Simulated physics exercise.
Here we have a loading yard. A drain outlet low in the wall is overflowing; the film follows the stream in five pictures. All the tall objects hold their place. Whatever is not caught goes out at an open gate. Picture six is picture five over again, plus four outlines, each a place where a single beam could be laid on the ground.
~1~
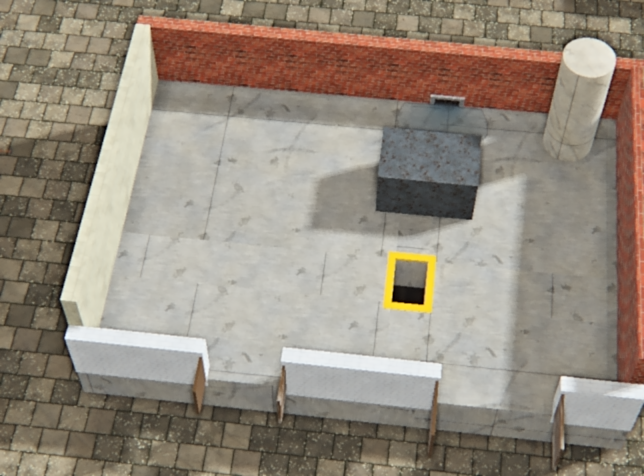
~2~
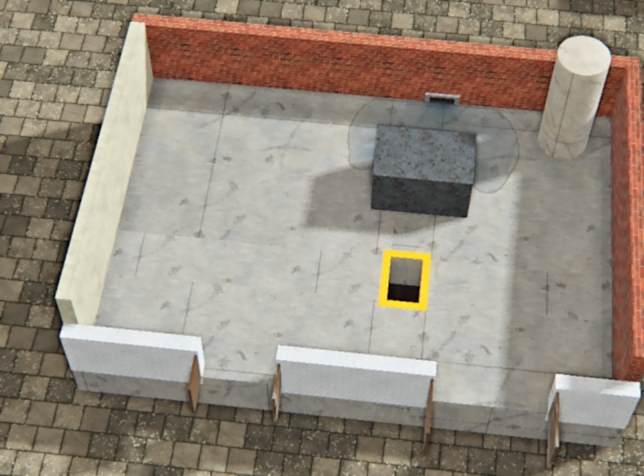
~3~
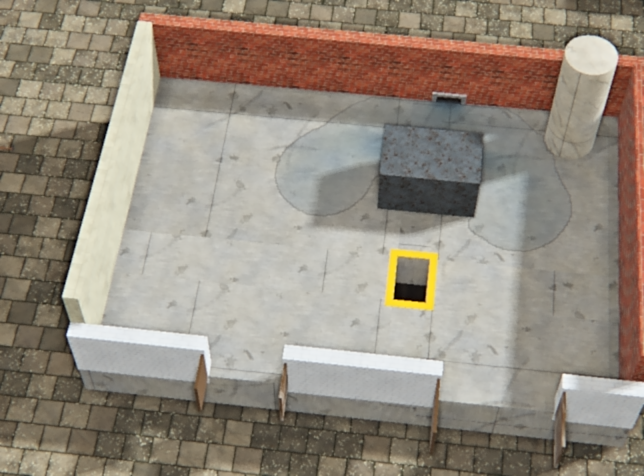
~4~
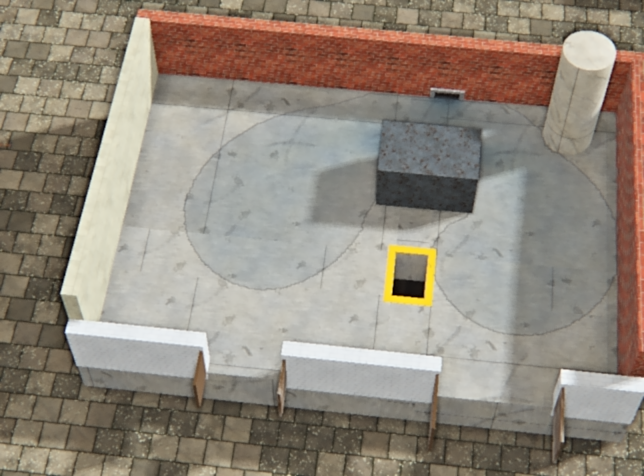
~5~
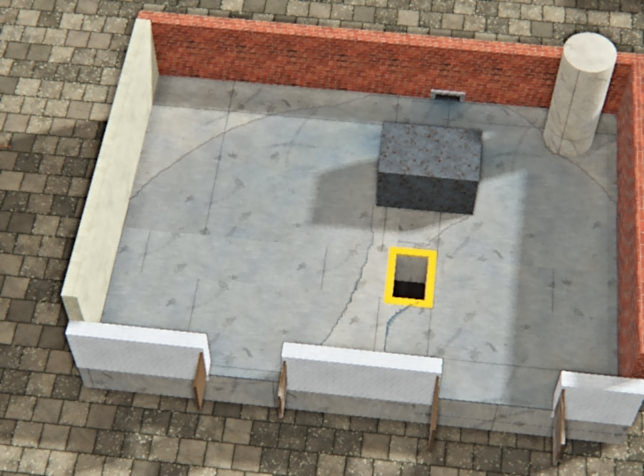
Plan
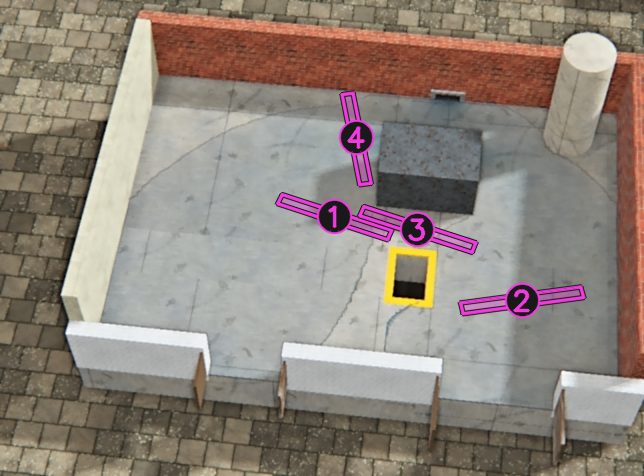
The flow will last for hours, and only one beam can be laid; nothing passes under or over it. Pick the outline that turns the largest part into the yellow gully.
2 works best here.
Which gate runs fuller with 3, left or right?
The left one.
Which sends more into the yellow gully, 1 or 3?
1 it is.
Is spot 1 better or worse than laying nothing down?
Better.
On the marked copy, 1 from (279, 199) to (389, 235); 2 from (461, 308) to (582, 292); 3 from (361, 211) to (473, 247); 4 from (347, 93) to (365, 183).
With 1, about 7 % of the stream goes into the yellow gully, about 92 % out by the gates.
With 2, about 17 % of the stream goes into the yellow gully, about 82 % out by the gates.
With 3, next to none of the stream goes into the yellow gully, about 99 % out by the gates.
With 4, about 4 % of the stream goes into the yellow gully, about 94 % out by the gates.
